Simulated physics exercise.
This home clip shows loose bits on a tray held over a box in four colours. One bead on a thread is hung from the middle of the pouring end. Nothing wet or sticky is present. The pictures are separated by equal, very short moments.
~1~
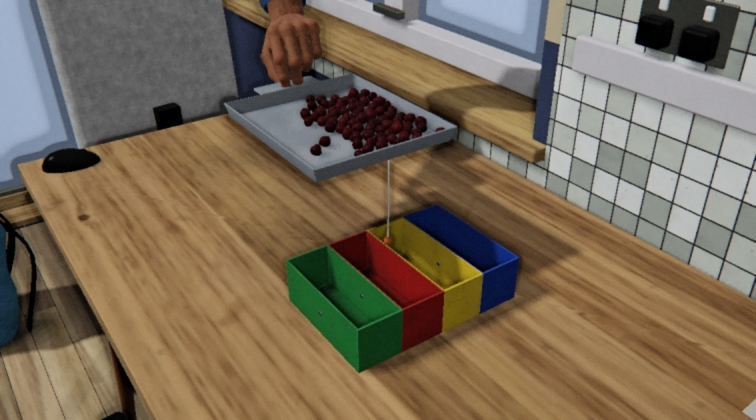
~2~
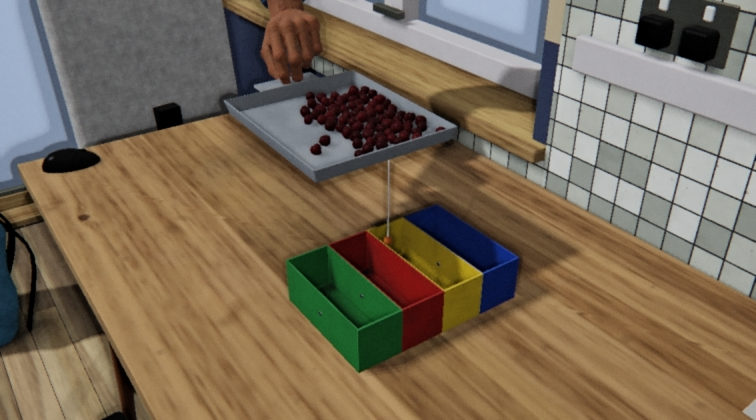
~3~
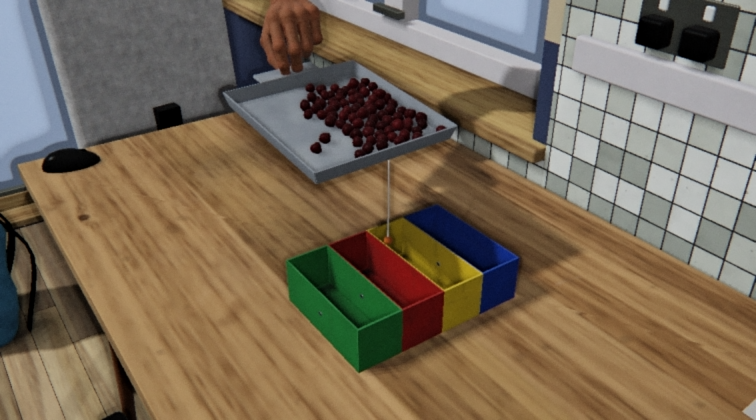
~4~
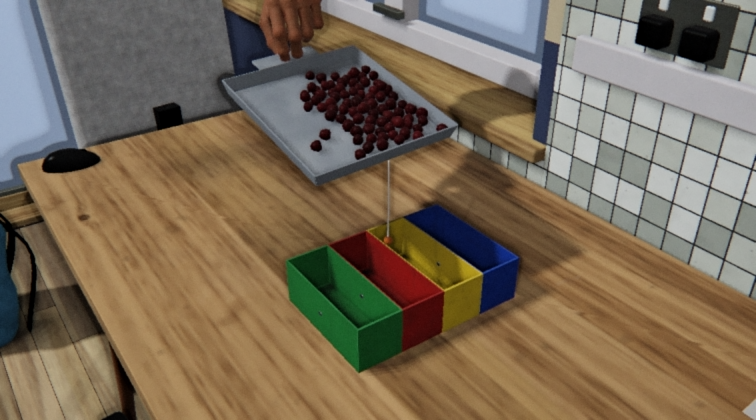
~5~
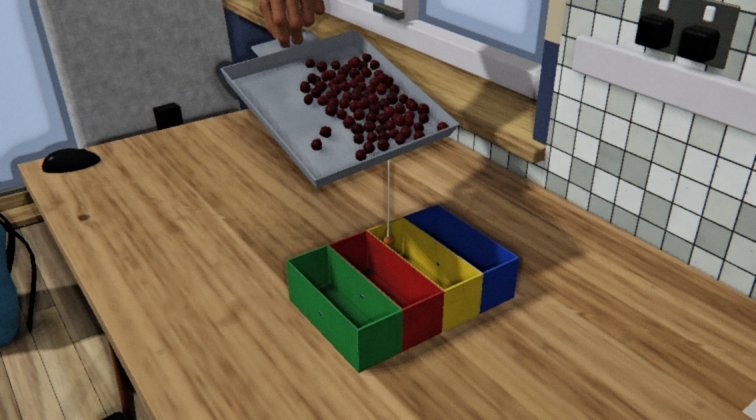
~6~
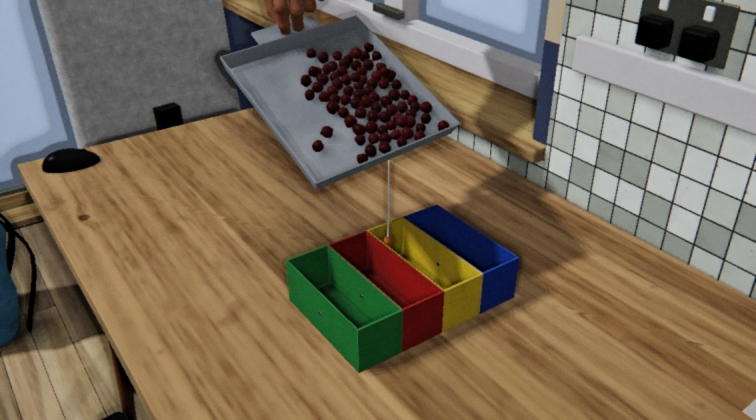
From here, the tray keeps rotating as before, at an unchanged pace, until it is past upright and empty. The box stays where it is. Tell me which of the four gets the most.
The green cell gets the most.
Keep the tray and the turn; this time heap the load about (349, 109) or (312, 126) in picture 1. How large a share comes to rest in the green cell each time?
Around 50 percent the first time, around 50 percent the second.
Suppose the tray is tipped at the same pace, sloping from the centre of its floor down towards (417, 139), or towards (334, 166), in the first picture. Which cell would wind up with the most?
Well, with the first heading it's the blue one, and with the second it's that green cell.
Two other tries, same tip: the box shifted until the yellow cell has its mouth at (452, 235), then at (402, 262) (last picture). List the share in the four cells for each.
It would be roughly 50 per cent for the first and roughly 100 per cent for the second.
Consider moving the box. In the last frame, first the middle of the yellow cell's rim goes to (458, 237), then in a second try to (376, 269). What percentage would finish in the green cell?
First try: Roughly 30 per cent; second try: Roughly 0 per cent.
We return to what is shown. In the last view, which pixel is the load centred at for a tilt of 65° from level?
The middle of the pieces shows up near (370, 142).
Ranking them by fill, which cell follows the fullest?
Red.
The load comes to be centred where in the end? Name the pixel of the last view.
I'd say the middle ends up at about (370, 323).
Soon, tray tipped steeply; nearly all on the tray; a small part falling or outside the box.
A while on, tray tipped past a quarter turn; about a quarter on the tray; about a quarter in the green cell; a small part in the red cell; a stray few in the yellow cell; about a third falling or outside the box.
Towards the end, tray tipped past a quarter turn; about half in the green cell; about a third in the red cell; a small part in the yellow cell; a small part falling or outside the box.
Finally, tray tipped past a quarter turn; about half in the green cell; about a third in the red cell; a small part in the yellow cell; none in the blue cell; a small part outside the box.
